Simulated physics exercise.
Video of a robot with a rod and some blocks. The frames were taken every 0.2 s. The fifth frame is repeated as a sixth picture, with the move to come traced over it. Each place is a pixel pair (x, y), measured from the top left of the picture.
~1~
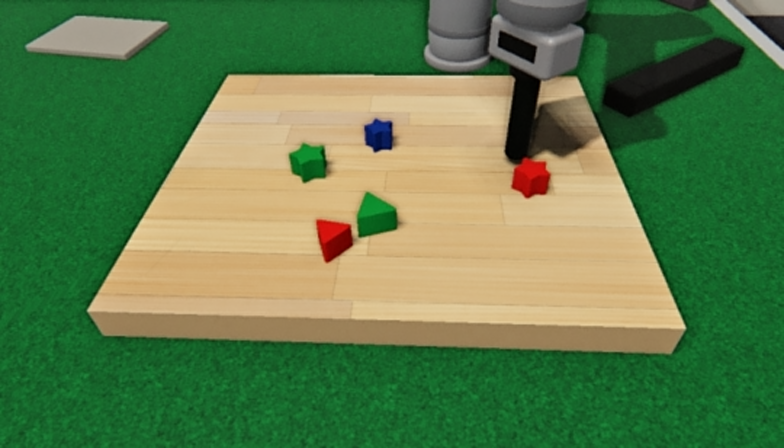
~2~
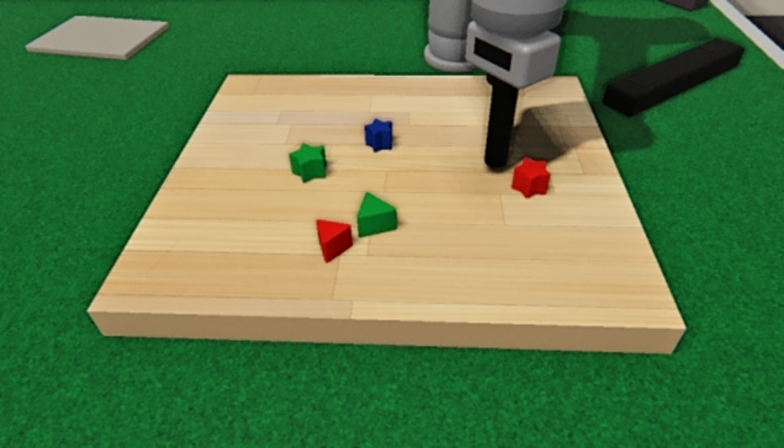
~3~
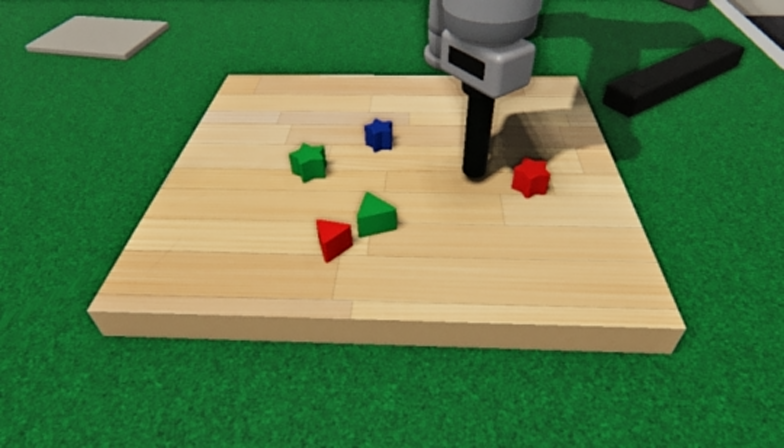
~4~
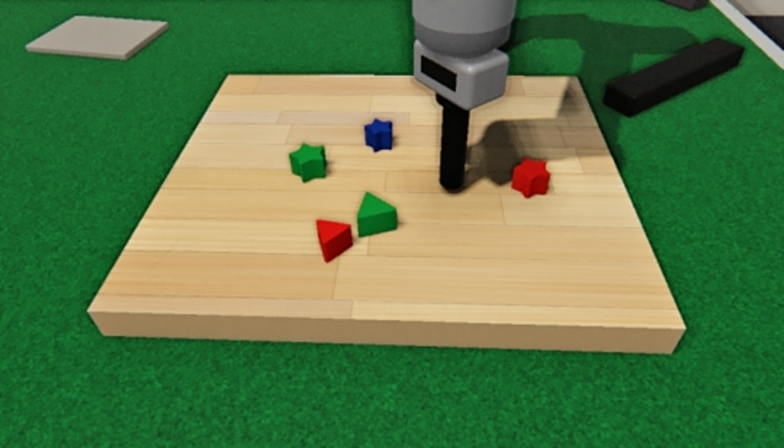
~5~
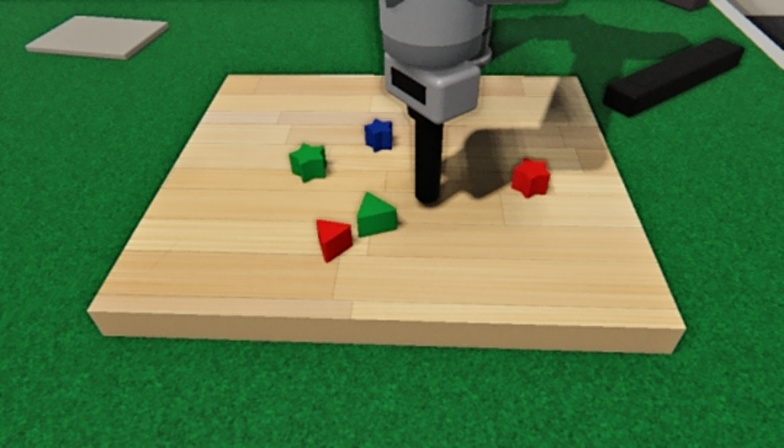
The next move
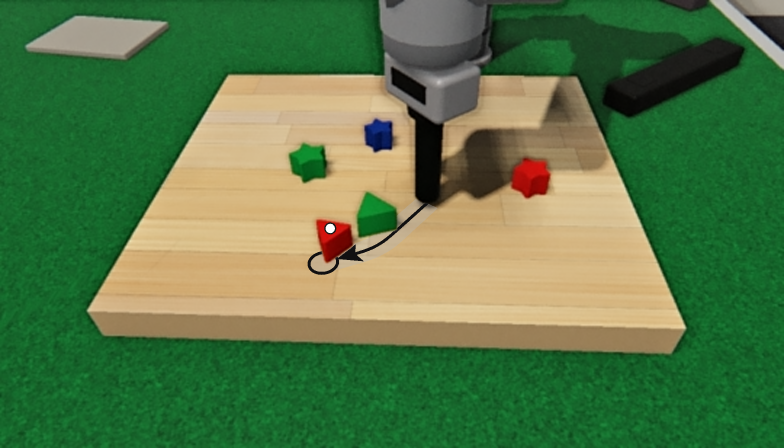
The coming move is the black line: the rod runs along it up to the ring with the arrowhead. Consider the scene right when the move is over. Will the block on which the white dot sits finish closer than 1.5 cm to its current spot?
No.
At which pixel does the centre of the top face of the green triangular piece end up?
Around (352, 211).
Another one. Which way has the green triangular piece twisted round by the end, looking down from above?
Direction: Clockwise.
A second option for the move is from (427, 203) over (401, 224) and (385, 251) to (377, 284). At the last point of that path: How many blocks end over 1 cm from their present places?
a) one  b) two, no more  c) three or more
The answer is a.
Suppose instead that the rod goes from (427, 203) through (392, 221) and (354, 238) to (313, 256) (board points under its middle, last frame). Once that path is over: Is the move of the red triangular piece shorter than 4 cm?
No, it doesn't check out.
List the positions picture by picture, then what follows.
The first frame shows rod tip (516, 155); block tops, red triangular piece (330, 228); green triangular piece (374, 205).
The second frame shows rod (496, 163); blocks unchanged.
The third frame shows rod (474, 172); blocks unchanged.
The fourth frame shows rod (451, 183); blocks unchanged.
The fifth frame shows rod (427, 197); red triangular piece (330, 228); green triangular piece (374, 205).
Path on the board, from (427, 203) by way of (387, 239) to (323, 263); the dot is on the red triangular piece.
What follows on the original path. One third of the way, rod (400, 220); green triangular piece (369, 207), turned 20° clockwise.
Two thirds of the way, rod (368, 243); red triangular piece (325, 229); green triangular piece (354, 211), turned 90° clockwise.
At the end, rod (322, 256); red triangular piece (305, 228); green triangular piece (352, 211), turned 100° clockwise.
